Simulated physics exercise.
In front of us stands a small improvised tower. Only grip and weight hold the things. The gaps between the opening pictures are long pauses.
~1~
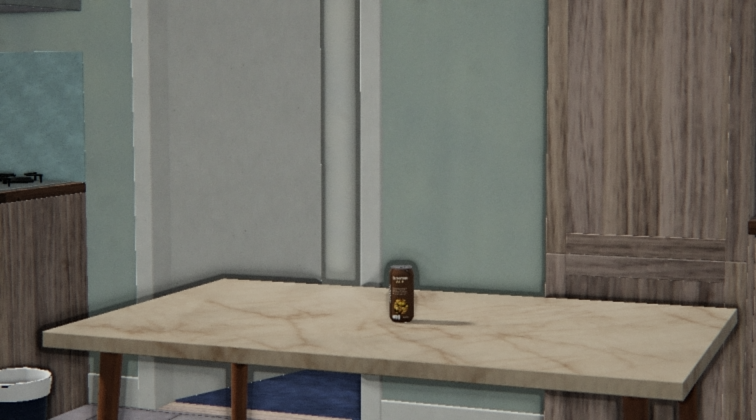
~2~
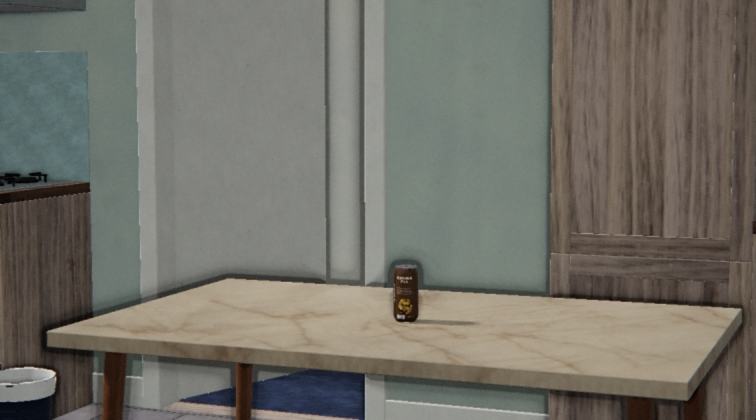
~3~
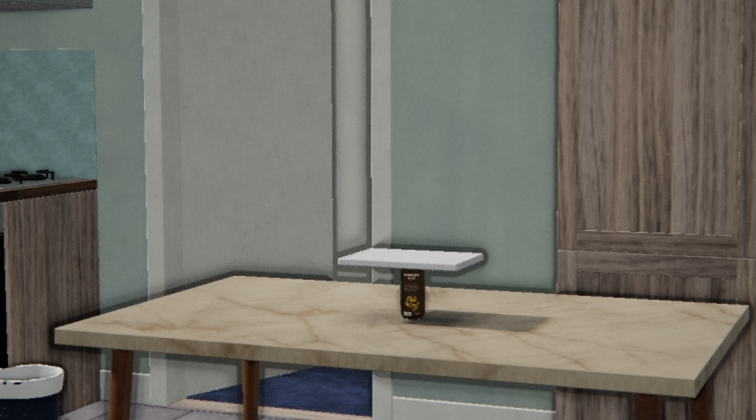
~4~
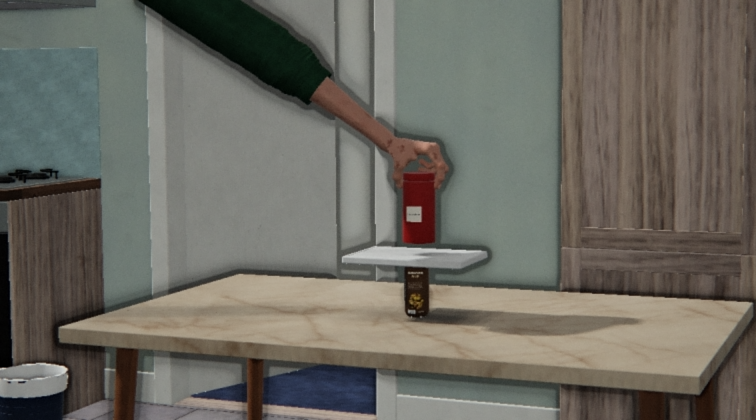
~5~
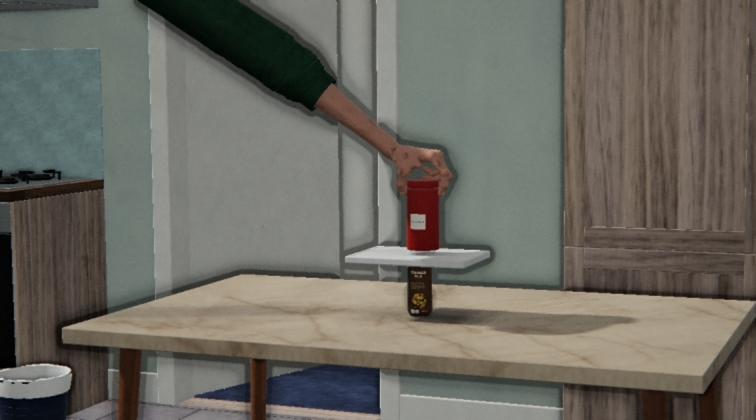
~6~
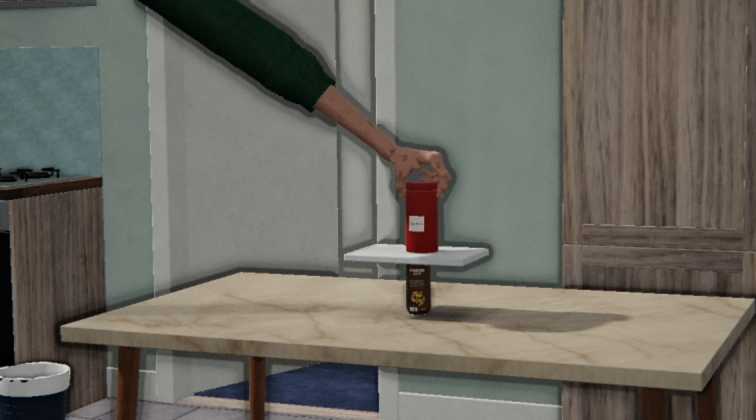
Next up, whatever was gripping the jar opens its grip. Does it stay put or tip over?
It stays put.
Then, 0.20 s after the last picture, nothing has stirred.
Then, 0.60 s after the last picture, red jar resting near (422, 217).
At rest, all 3 in place. Seen from the same camera at the end, red jar near (422, 217). The stack holds.
